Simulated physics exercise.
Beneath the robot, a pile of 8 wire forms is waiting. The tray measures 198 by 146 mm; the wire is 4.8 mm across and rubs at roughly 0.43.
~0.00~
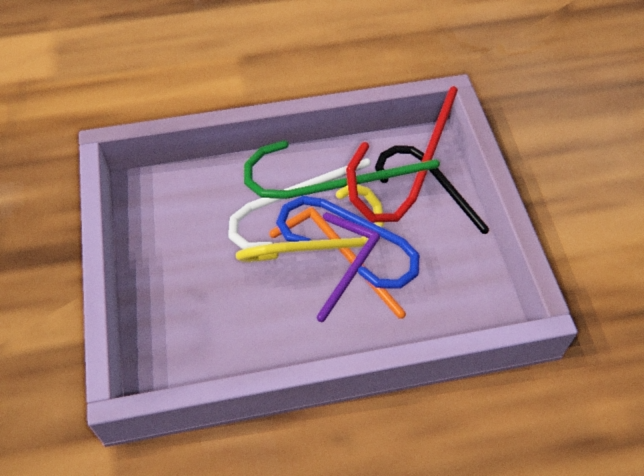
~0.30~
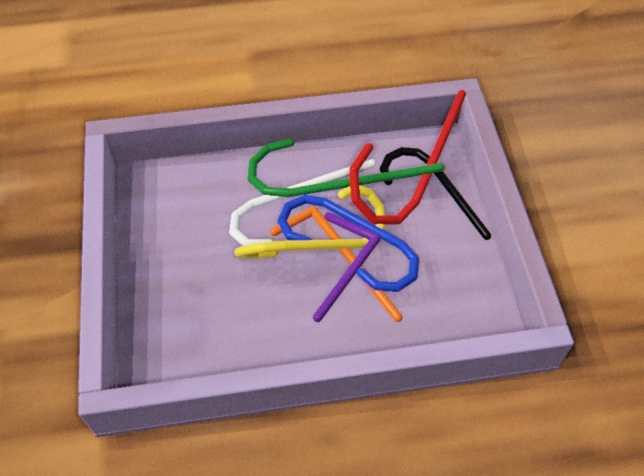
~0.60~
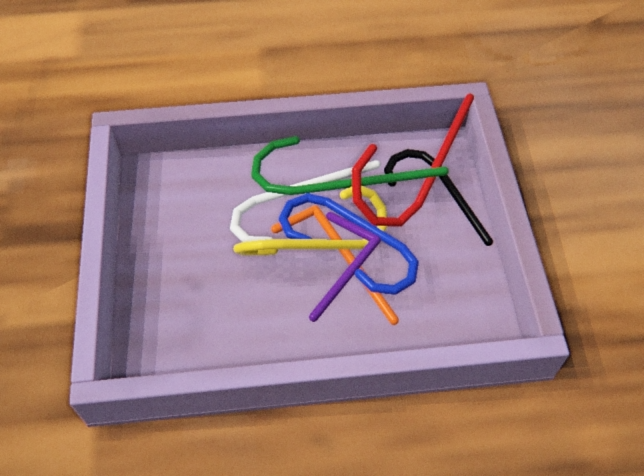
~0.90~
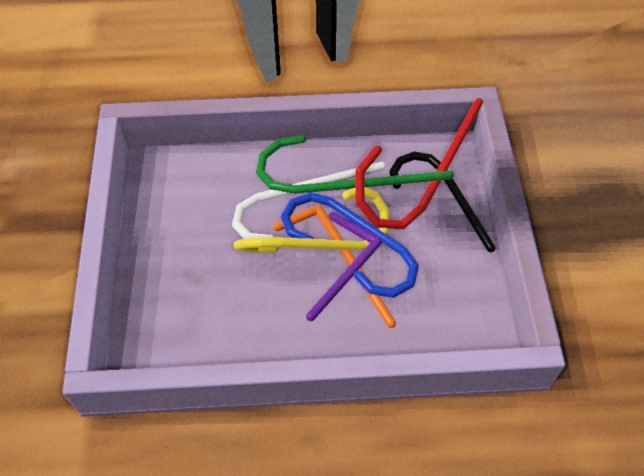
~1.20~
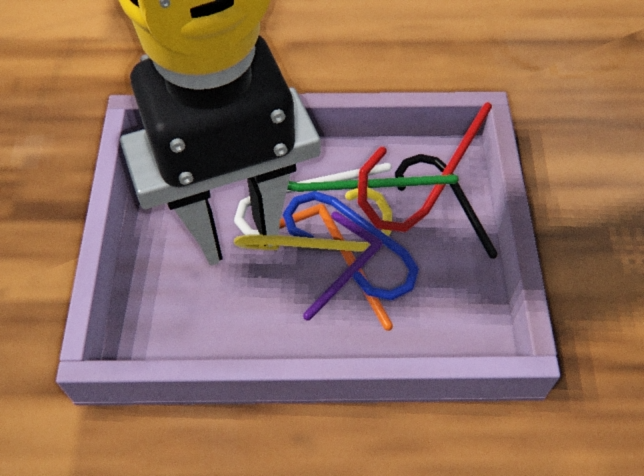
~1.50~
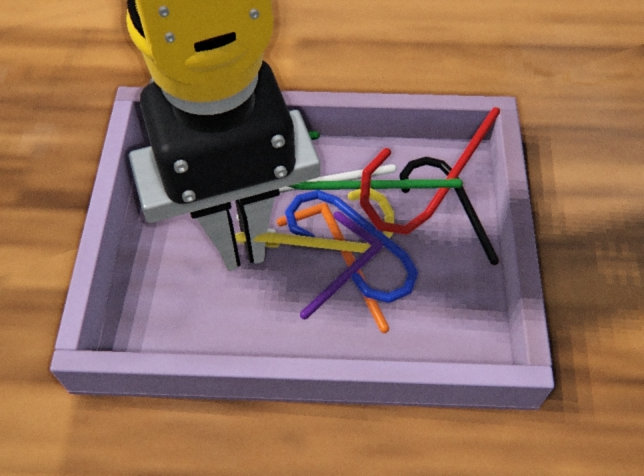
A robot gripper comes down from above into a lilac tray on a wooden surface, where a tangle of colourful bent wire shapes lies still. It lowers over the tray's left side with its fingers open, then closes them on the left part of the yellow hook.
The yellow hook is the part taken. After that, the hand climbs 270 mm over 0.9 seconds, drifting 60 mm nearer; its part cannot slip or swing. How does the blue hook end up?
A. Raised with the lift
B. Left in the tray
A, raised with the lift.
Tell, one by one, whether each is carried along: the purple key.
As for the purple key, it comes along.
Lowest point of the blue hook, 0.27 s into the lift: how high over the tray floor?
I'd put it near 30 mm up.
By 1.77 s, lowest point more than 20 mm over the tray floor, yellow hook 58 mm, blue hook 26 mm, purple key 24 mm.
By 2.00 s, lowest point more than 20 mm over the tray floor, yellow hook 158 mm, purple key 113 mm, blue hook 89 mm.
By 2.40 s, lowest point more than 20 mm over the tray floor, yellow hook 272 mm, purple key 227 mm, blue hook 201 mm.
Finally, hanging yellow hook 272 mm, purple key 227 mm, blue hook 202 mm; the other 5 are down.
